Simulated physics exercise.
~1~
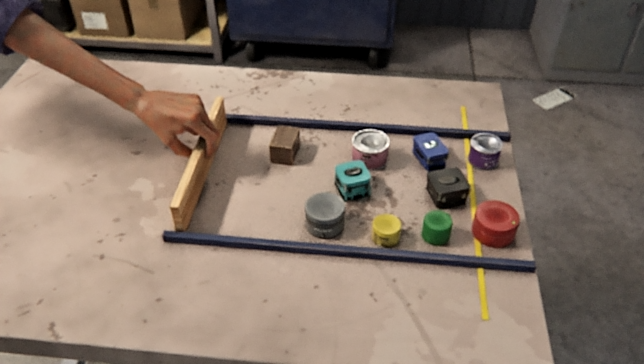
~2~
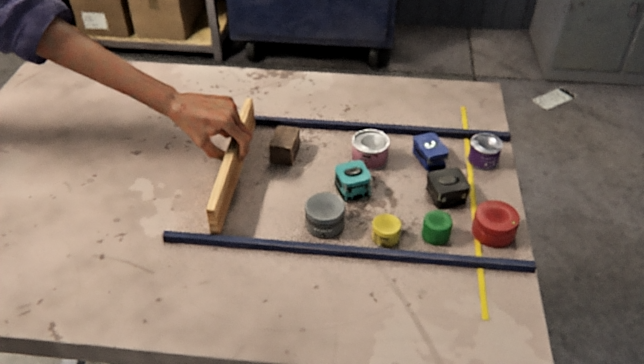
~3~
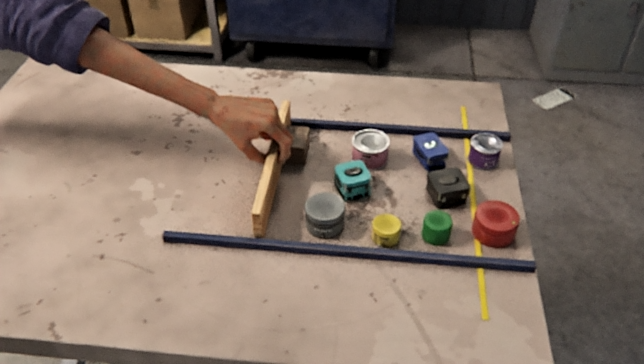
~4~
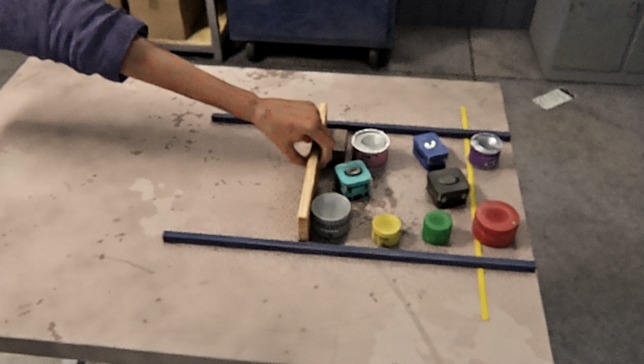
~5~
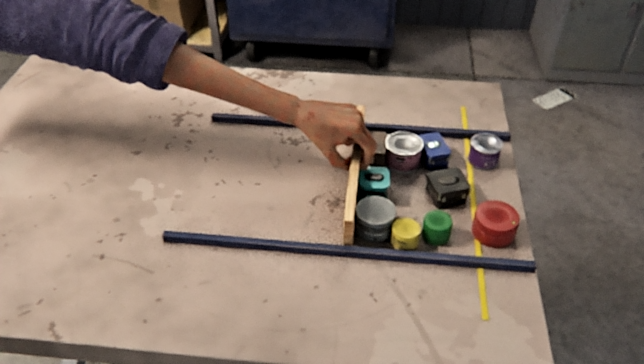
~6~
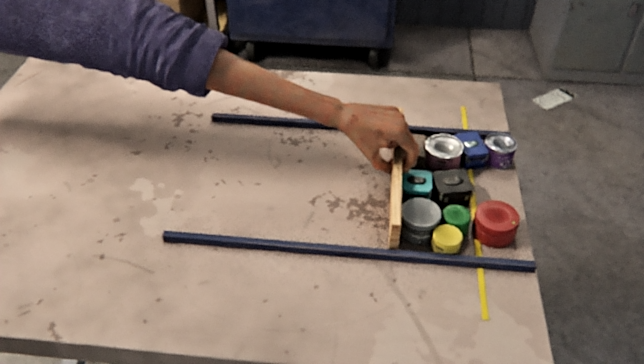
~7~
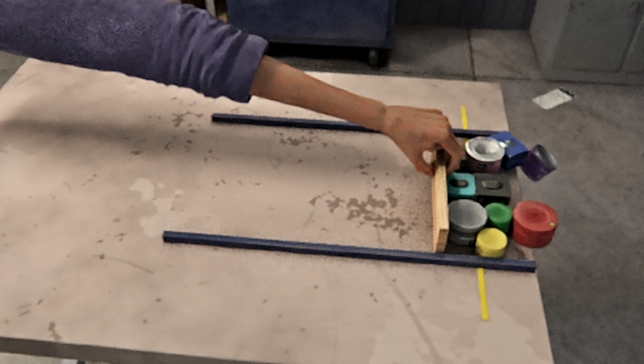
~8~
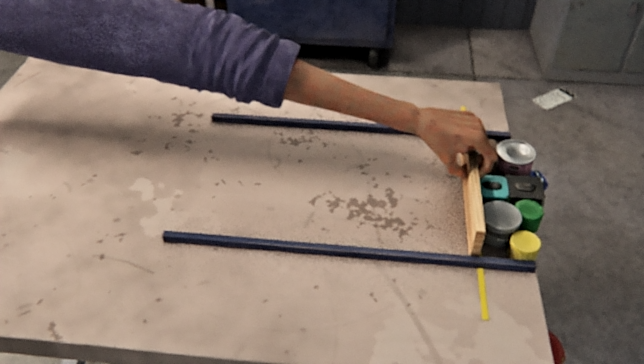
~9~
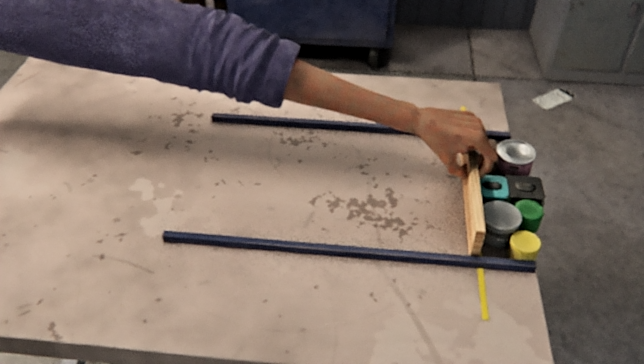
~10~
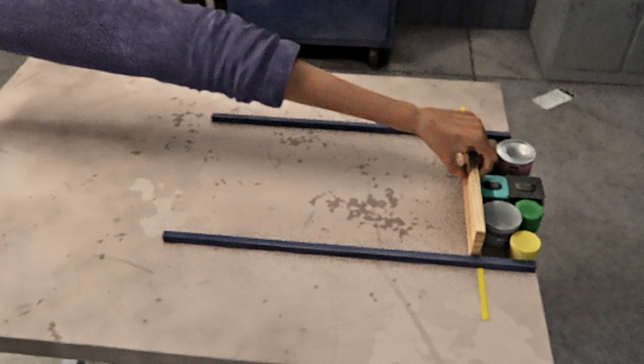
On a worn tabletop, a hand slid an upright wooden board rightward between two dark rails, gathering small containers and blocks until the blue case, purple pot and red lid dropped off the end, while the rest stayed bunched at the edge.
